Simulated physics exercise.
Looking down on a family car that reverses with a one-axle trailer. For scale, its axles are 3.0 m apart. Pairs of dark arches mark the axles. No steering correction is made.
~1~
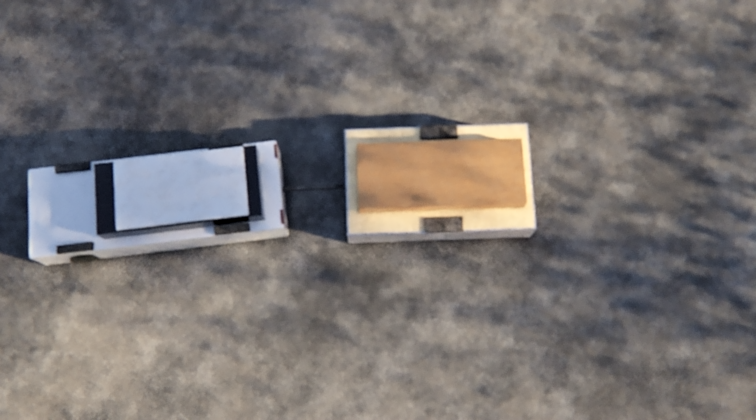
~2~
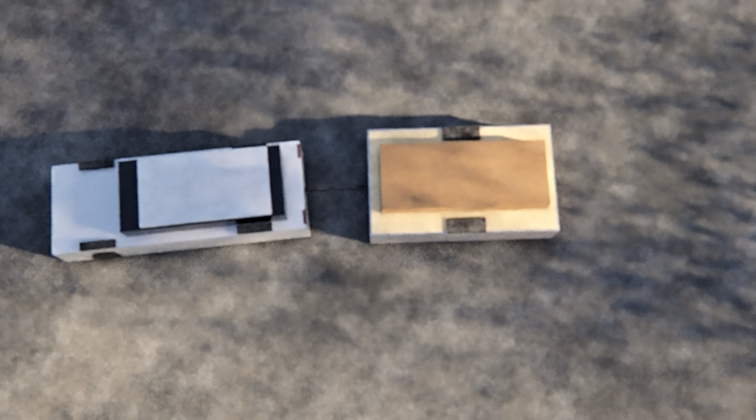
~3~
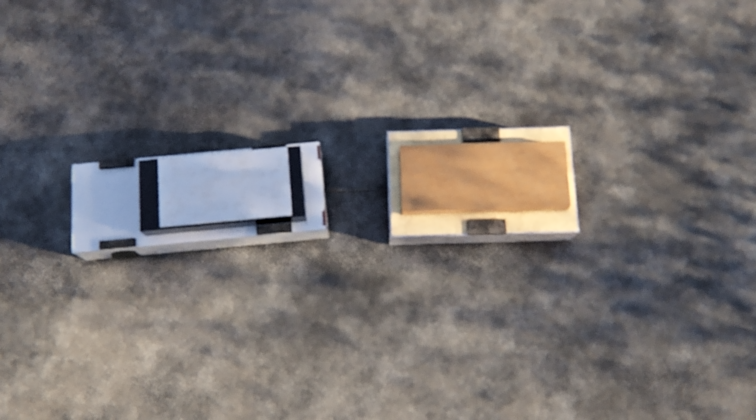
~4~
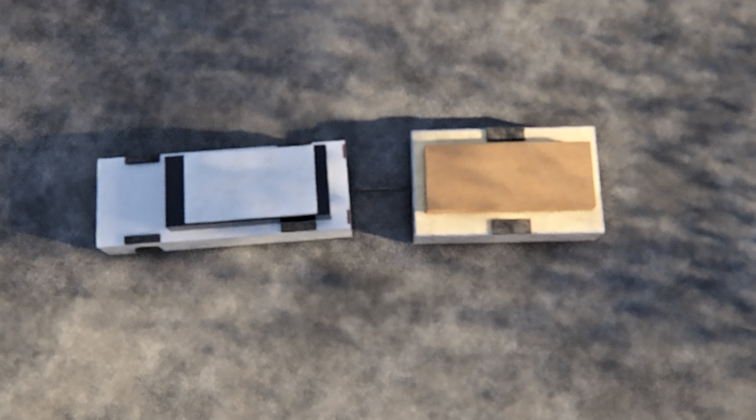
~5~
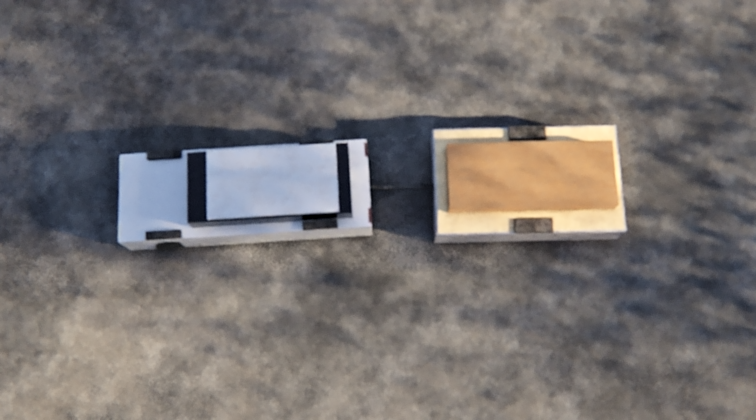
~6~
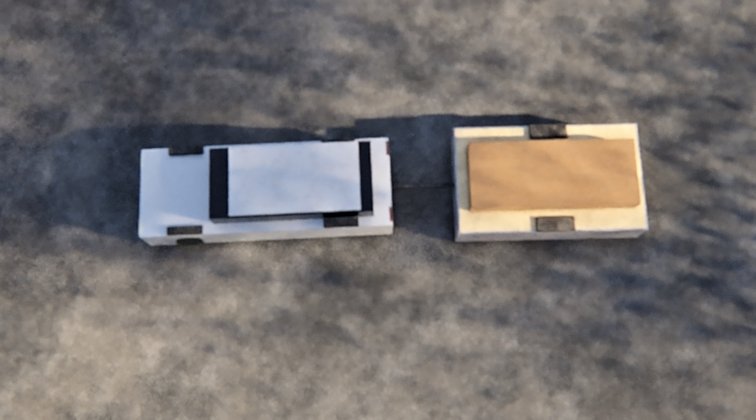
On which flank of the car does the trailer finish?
To the right side of the car.
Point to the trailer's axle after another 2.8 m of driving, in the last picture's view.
Near (694, 169).
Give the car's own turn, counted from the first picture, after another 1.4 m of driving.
About 8°.
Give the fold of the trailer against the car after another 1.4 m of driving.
About 5° to the car's right.
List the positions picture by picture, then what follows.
The first picture shows car's middle (146, 192), trailer's axle (441, 178); tail 5° to the car's left; front wheels 6° left.
The second picture shows car's middle (169, 191), trailer's axle (464, 179); tail 4° to the car's left.
The third picture shows car's middle (190, 190), trailer's axle (484, 180); tail 4° to the car's left.
The fourth picture shows car's middle (215, 187), trailer's axle (509, 180); tail 3° to the car's left.
The fifth picture shows car's middle (237, 184), trailer's axle (531, 179); tail 2° to the car's left.
The sixth picture shows car's middle (259, 180), trailer's axle (552, 177); tail 1° to the car's left.
After another 1.4 m, the tail is 3° to the car's right, the car has turned 7° and the trailer's axle is at (623, 175) of the last picture.
After another 2.8 m, the tail is 10° to the car's right, the car has turned 10° and the trailer's axle is at (694, 169) of the last picture.
After another 4.2 m, the tail is 20° to the car's right, the car has turned 13° and the trailer's axle is out of the picture.
After another 5.7 m, the tail is 36° to the car's right, the car has turned 16° and the trailer's axle is out of the picture.
After another 7.1 m, the tail is 60° to the car's right, the car has turned 19° and the trailer's axle is out of the picture; it has jack-knifed.
